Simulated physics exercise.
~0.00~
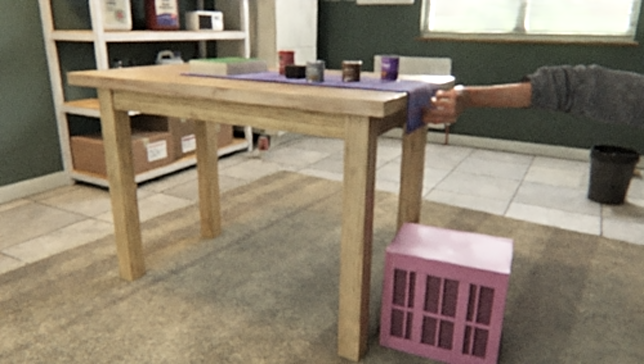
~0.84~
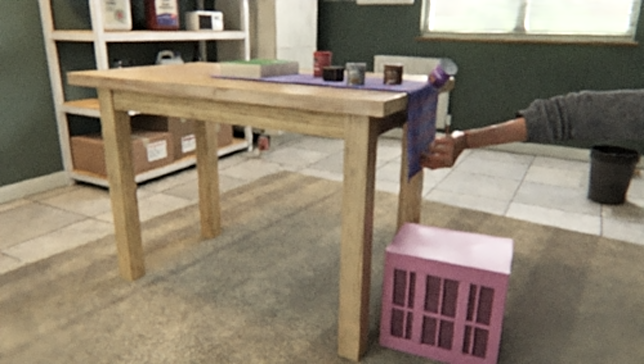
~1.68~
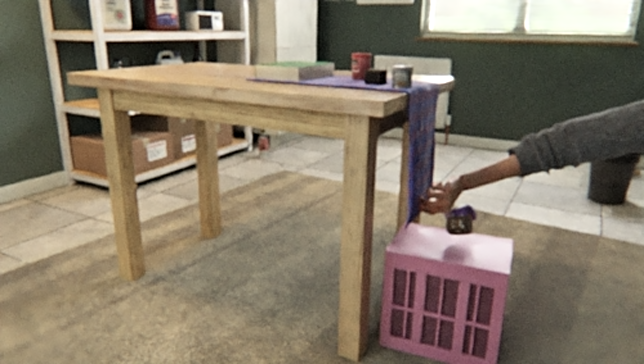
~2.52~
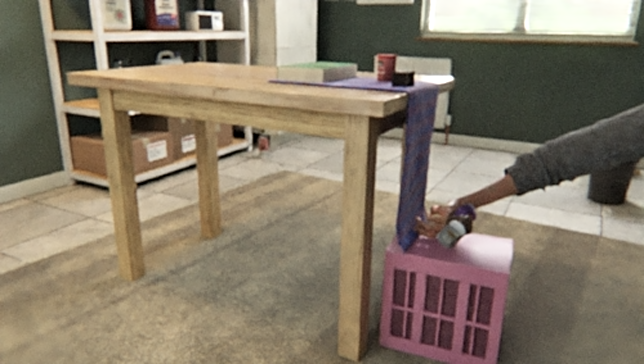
In a room with dark green walls and pale floor tiles, seen from a still view slightly above a wooden table, a blue-purple scarf lies beneath a green flat object and several small pots and cans. A pink crate sits on the rug under the table's right end. A hand reaching from the right pulls the cloth steadily down, drawing the objects toward the edge. The purple can tips over the edge first, then the brown pot drops to the crate as well. The grey pot follows, and finally the hem reaches the crate, with three objects gone over and the others still on the table.
